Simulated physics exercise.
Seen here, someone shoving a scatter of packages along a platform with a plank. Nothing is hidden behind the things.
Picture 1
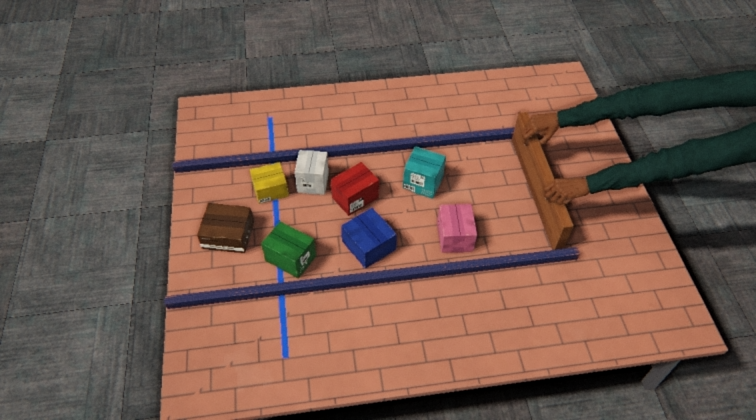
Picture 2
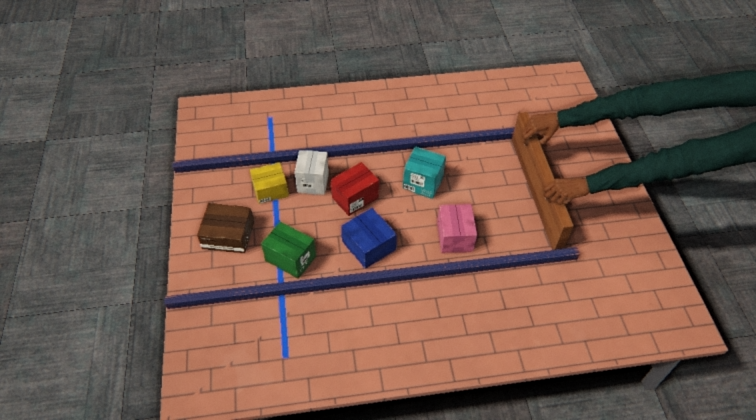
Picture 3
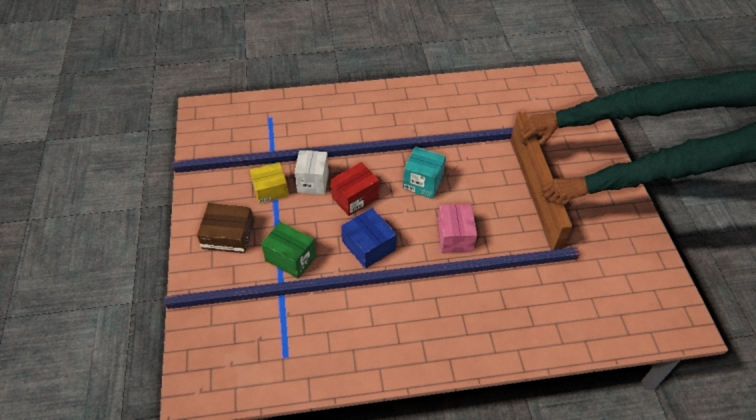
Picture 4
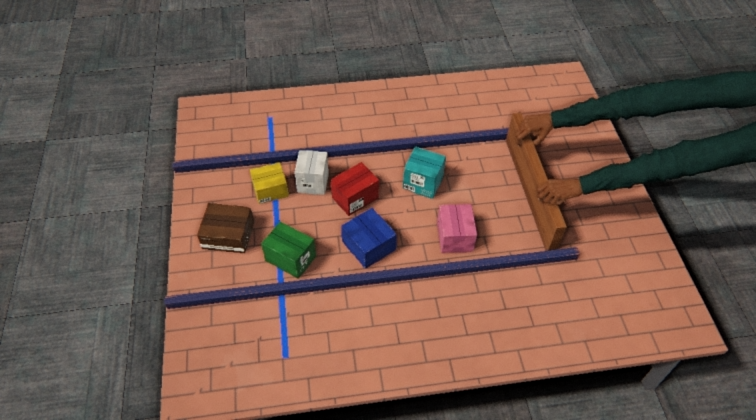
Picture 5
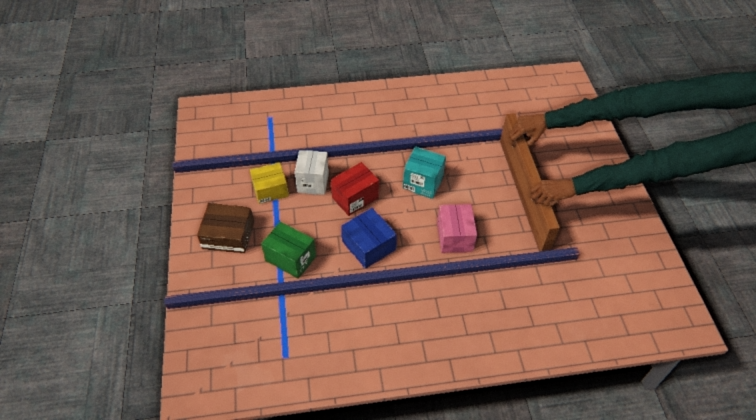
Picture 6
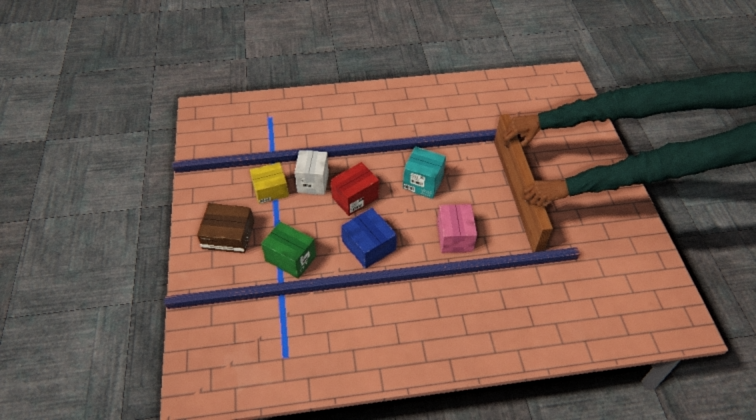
Wooden plank gripped by two green-sleeved hands sliding slightly left along a brick-patterned platform, while the scattered colourful parcels stay still.
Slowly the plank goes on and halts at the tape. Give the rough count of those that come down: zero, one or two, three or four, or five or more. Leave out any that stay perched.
In the end the number that fall off is zero.
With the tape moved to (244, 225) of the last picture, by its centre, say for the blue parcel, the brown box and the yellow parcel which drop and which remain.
The blue parcel is kept, the brown box drops off, the yellow parcel stays on.
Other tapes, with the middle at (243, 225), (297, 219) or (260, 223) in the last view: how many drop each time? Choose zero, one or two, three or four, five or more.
In that order: Just one or two; none; one or two.
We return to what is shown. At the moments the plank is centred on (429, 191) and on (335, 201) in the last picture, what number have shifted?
By then 2, and 8.
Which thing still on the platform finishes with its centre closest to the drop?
The brown box ends nearest.
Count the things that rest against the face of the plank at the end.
It touches 3.
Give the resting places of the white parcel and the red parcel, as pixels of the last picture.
About (254, 168), and the other about (219, 201).
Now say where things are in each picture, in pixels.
The first frame shows brown box (226, 228); yellow parcel (269, 183); green parcel (289, 250); plank (540, 179); tape (277, 221).
The second frame shows yellow parcel (269, 183); pink parcel (456, 229).
The third frame shows green parcel (289, 250); plank (539, 179).
The fourth frame shows brown box (226, 228); blue parcel (369, 238).
The fifth frame shows yellow parcel (269, 183); red parcel (355, 189).
The sixth frame shows brown box (226, 228); yellow parcel (269, 183); green parcel (289, 250); plank (521, 181); tape (277, 221).
A little later, none off yet; brown box at rest near (226, 228); yellow parcel at rest near (269, 183); green parcel at rest near (289, 250).
When it is over, the number that fall off is zero.
